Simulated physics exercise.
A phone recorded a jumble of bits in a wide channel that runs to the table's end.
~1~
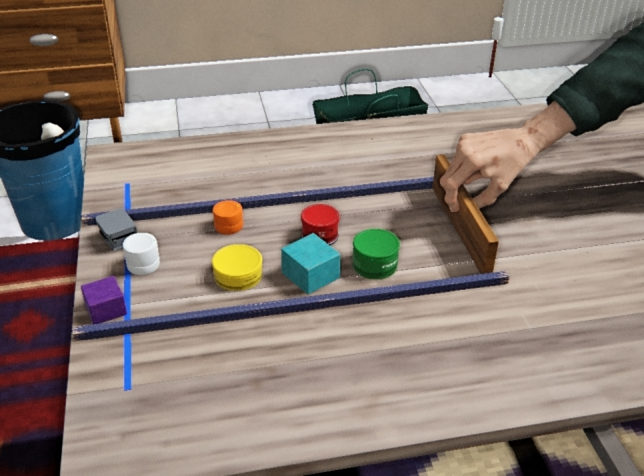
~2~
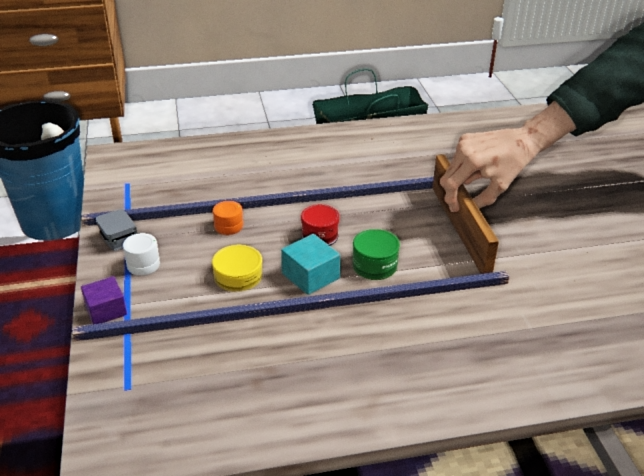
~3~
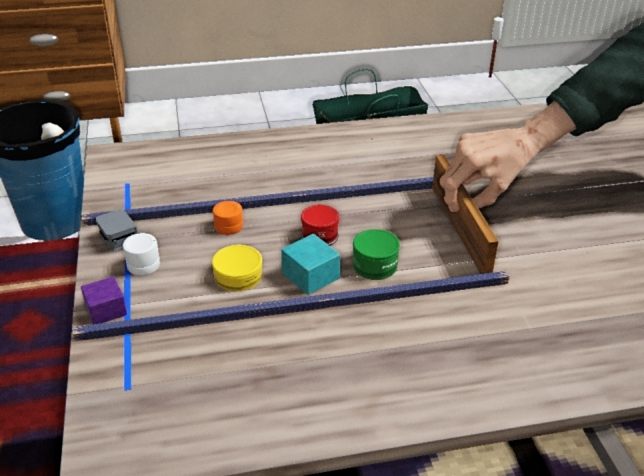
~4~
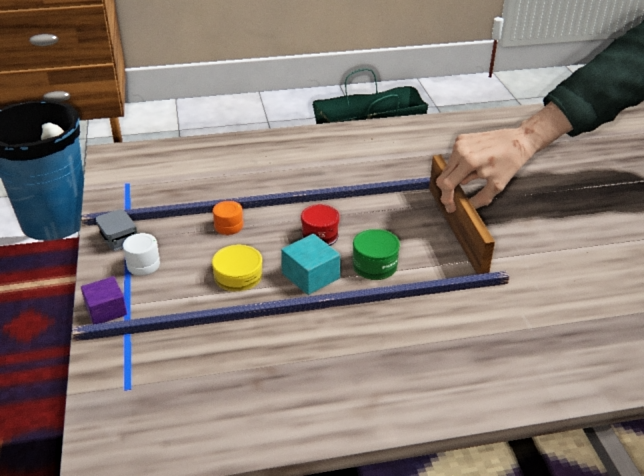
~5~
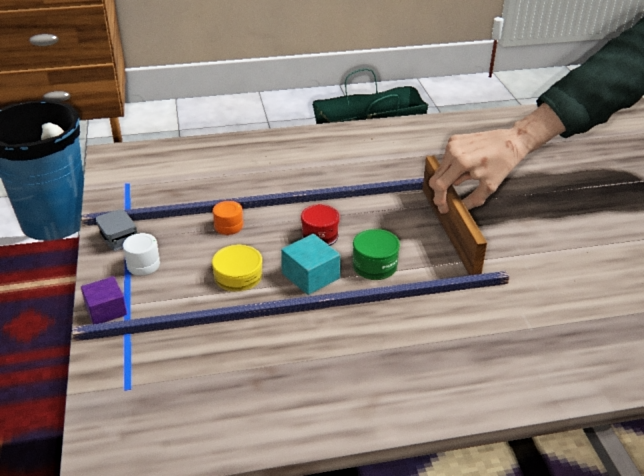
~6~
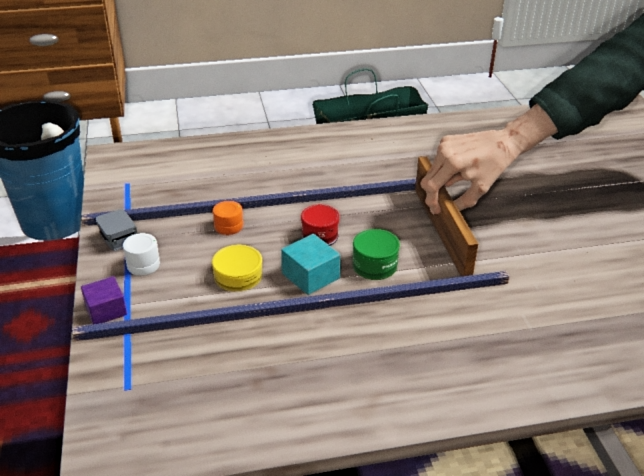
A hand held a wooden board upright at the right end of a channel scattered with colourful blocks and round pieces, then slid it slightly left, while the pieces all stayed still.
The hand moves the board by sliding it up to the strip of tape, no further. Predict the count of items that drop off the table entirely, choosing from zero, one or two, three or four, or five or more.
The count is three or four.
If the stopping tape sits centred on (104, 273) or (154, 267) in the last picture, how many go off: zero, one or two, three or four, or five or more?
Taking the spots in order - five or over, then one or two.
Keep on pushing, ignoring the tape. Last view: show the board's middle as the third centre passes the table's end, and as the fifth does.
In pixels, around (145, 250) followed by around (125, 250).
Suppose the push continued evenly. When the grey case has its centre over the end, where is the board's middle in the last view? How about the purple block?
Estimated middle: (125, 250), and (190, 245) for the other.
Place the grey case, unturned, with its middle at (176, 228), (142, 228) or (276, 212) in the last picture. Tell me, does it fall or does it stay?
Taking each place in turn, the object keeps its place; keeps its place; keeps its place.
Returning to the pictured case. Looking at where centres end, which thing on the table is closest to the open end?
The grey case is foremost.
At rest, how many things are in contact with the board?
Tally at the end: 3.
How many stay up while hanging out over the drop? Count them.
The answer comes to 1.
Soon after, none off yet; purple block at rest near (104, 301); grey case at rest near (117, 231); white lid at rest near (142, 255).
In the end, the number that fall off is three or four; gone, turquoise block, yellow tub, white lid and purple block.
